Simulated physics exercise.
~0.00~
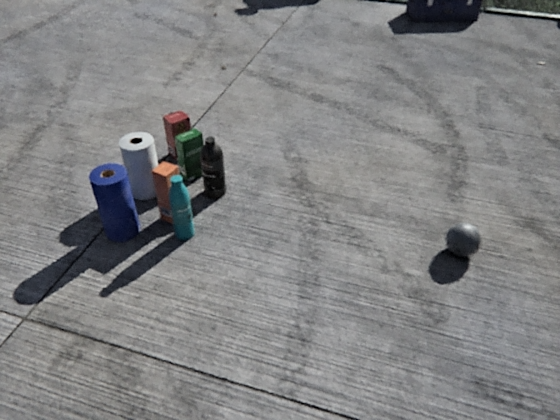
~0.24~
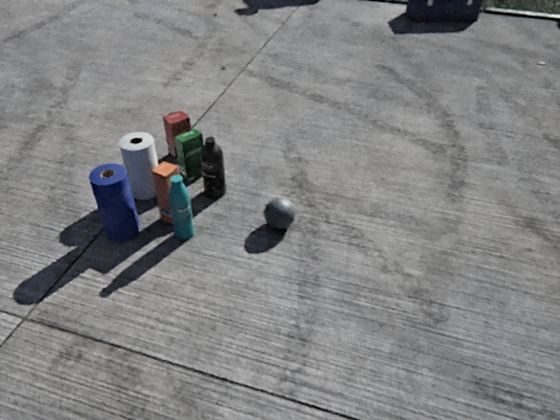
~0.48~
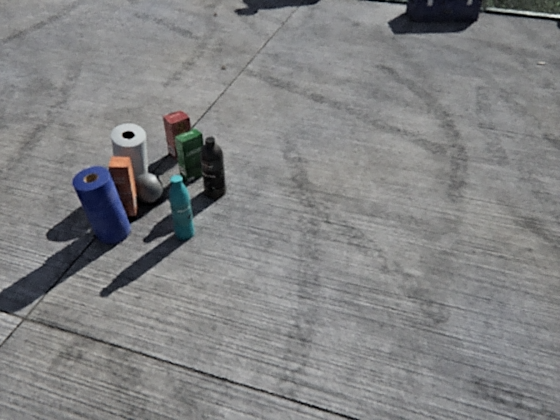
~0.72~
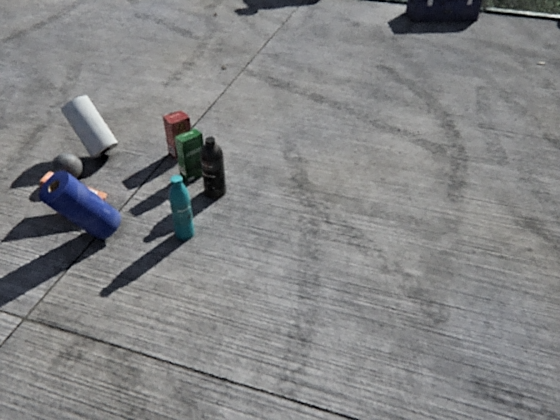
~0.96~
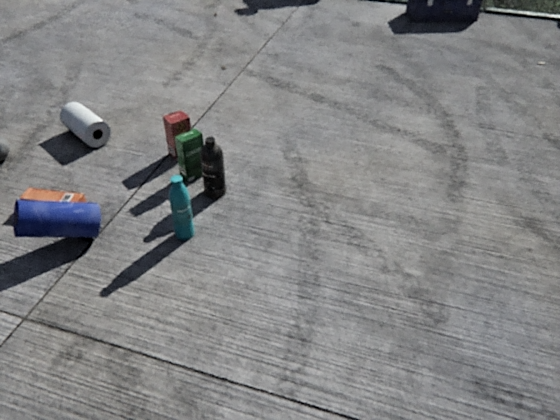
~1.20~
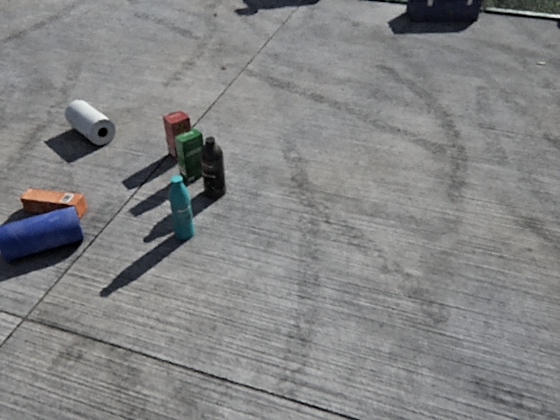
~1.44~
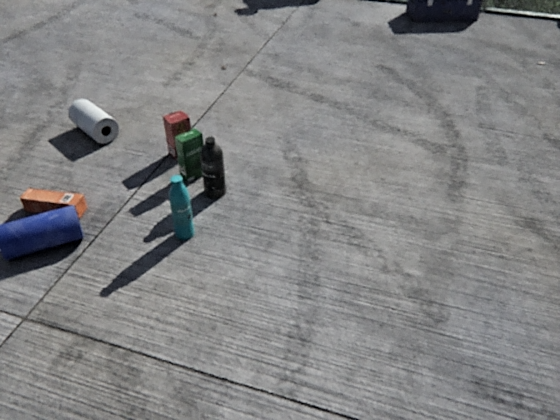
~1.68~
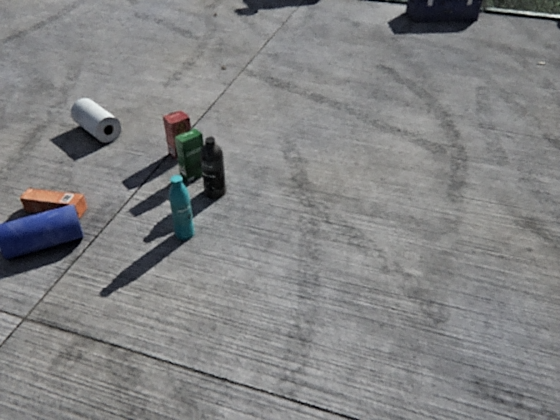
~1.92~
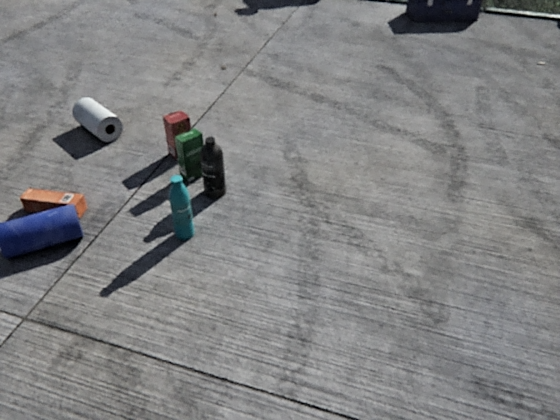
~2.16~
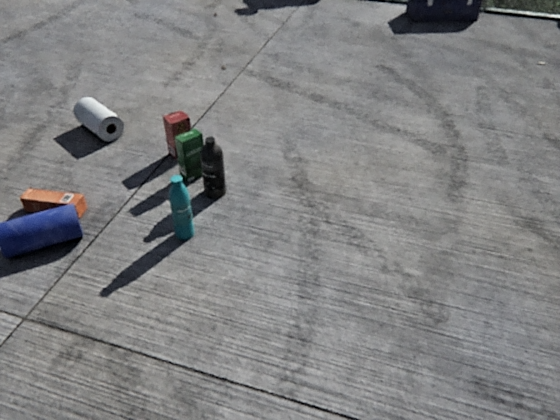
A grey ball rolled left across the concrete into a group of upright items, knocking over the orange carton, white roll and blue roll before leaving view, while the turquoise bottle, black bottle, red carton and green carton stayed standing.
